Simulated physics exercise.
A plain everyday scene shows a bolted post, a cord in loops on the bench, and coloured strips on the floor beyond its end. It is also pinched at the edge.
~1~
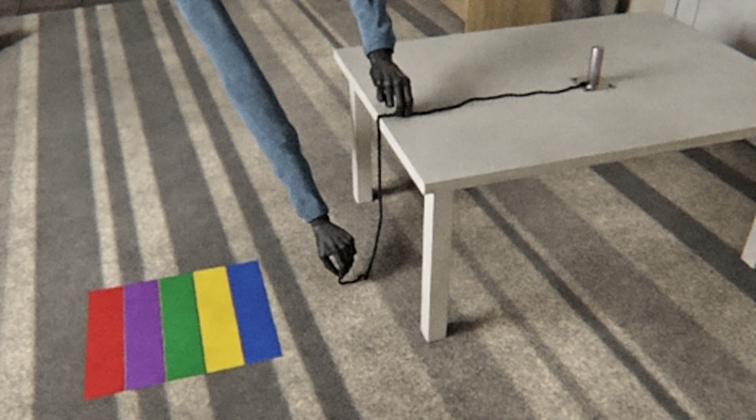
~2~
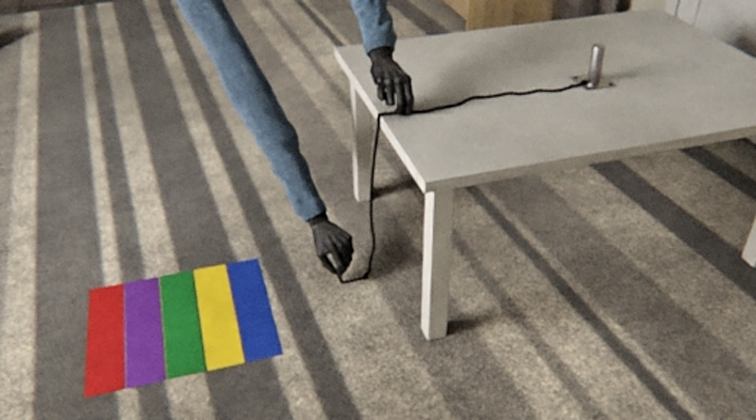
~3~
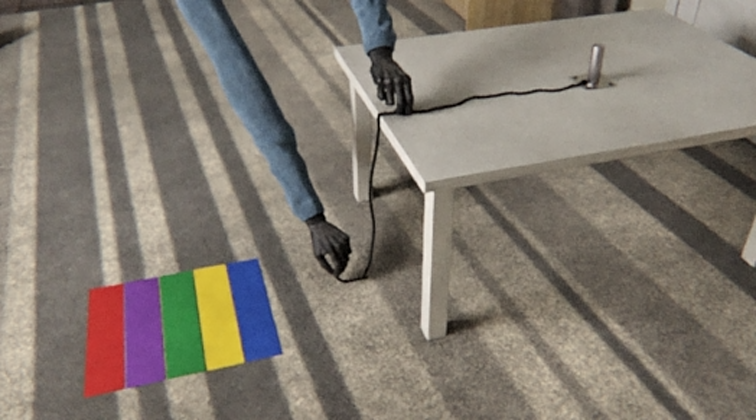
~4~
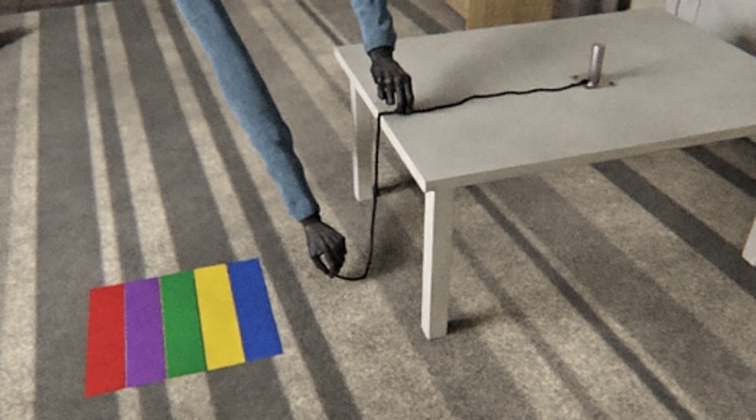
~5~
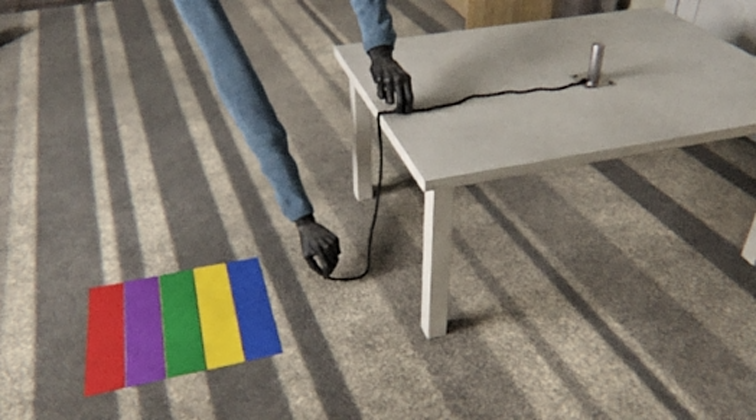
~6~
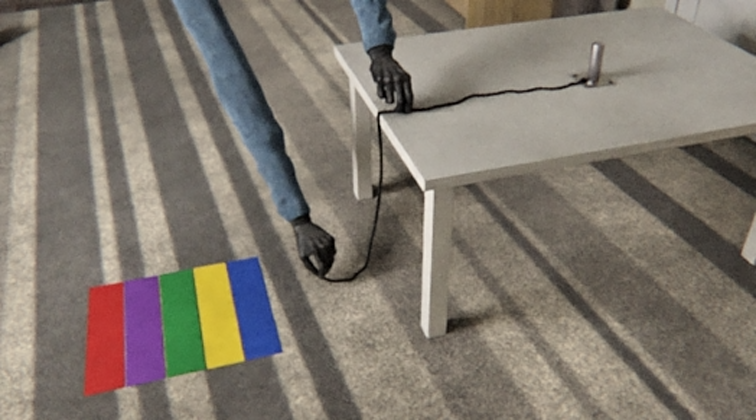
A gloved hand near the floor slowly drew the end of a black cord slightly left, toward the coloured strips, while another hand pinched the cord at the edge of the white table.
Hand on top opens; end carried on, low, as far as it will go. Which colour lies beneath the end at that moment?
Yellow.
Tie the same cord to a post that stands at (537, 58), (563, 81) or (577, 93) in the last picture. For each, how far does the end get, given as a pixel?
The spots are near (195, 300), (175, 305) and (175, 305).
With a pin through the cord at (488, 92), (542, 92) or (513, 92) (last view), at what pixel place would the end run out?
(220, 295), (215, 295) and (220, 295).
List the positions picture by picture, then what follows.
In the first frame, end (339, 274); blue (260, 341); yellow (222, 349); green (184, 357); purple (145, 365); red (104, 374).
In the second frame, end (337, 273); cord through (562, 90) (495, 96) (427, 111) (376, 145) (371, 208) (370, 264).
In the third frame, end (334, 274).
In the fourth frame, end (330, 274); cord through (563, 89) (495, 95) (427, 111) (378, 144) (374, 207) (369, 264).
In the fifth frame, end (323, 275).
In the sixth frame, end (319, 275); cord through (562, 88) (494, 94) (426, 109) (381, 142) (378, 205) (367, 263).
A little later, end near (274, 284); short of the strips.
Next, end near (237, 291); over blue.
When it is tight, end near (214, 296); over yellow. It halts on the yellow strip.
